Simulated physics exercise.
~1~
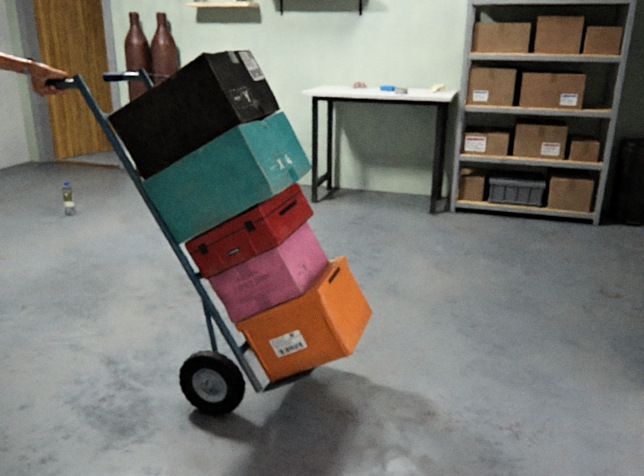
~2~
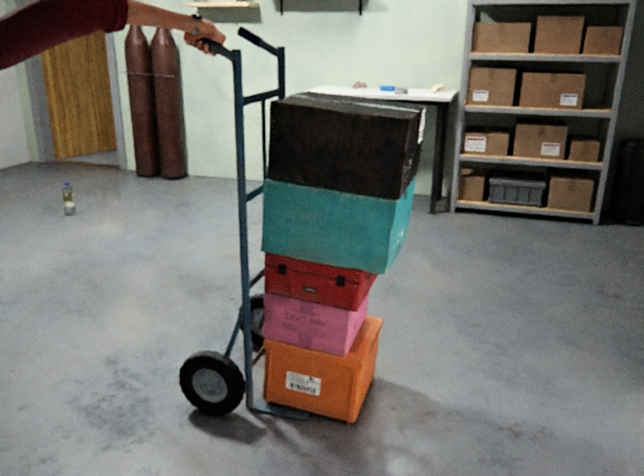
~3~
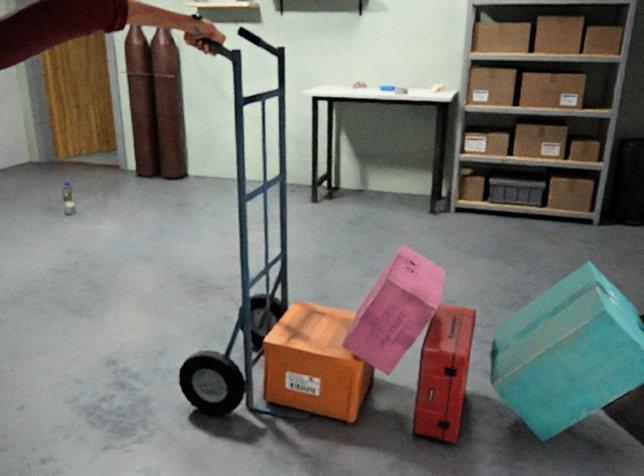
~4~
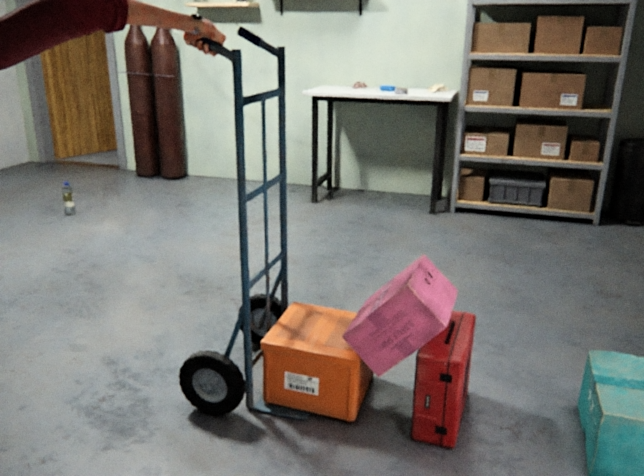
In a grey-floored storeroom, seen from a fixed side view, a hand grips a blue two-wheeled hand truck leaning back to the left, with shelves of cartons and a table behind. It carries an orange tote at the bottom, then a pink box, a red toolbox, a turquoise box and a black parcel on top. The hand swings the truck upright, and the stack pitches to the right. The black parcel and turquoise box tumble off to the right, and the red toolbox drops too. At the end the toolbox stands on end, the pink box leans tipped between it and the still-standing orange tote, and the turquoise box lies at the right edge.
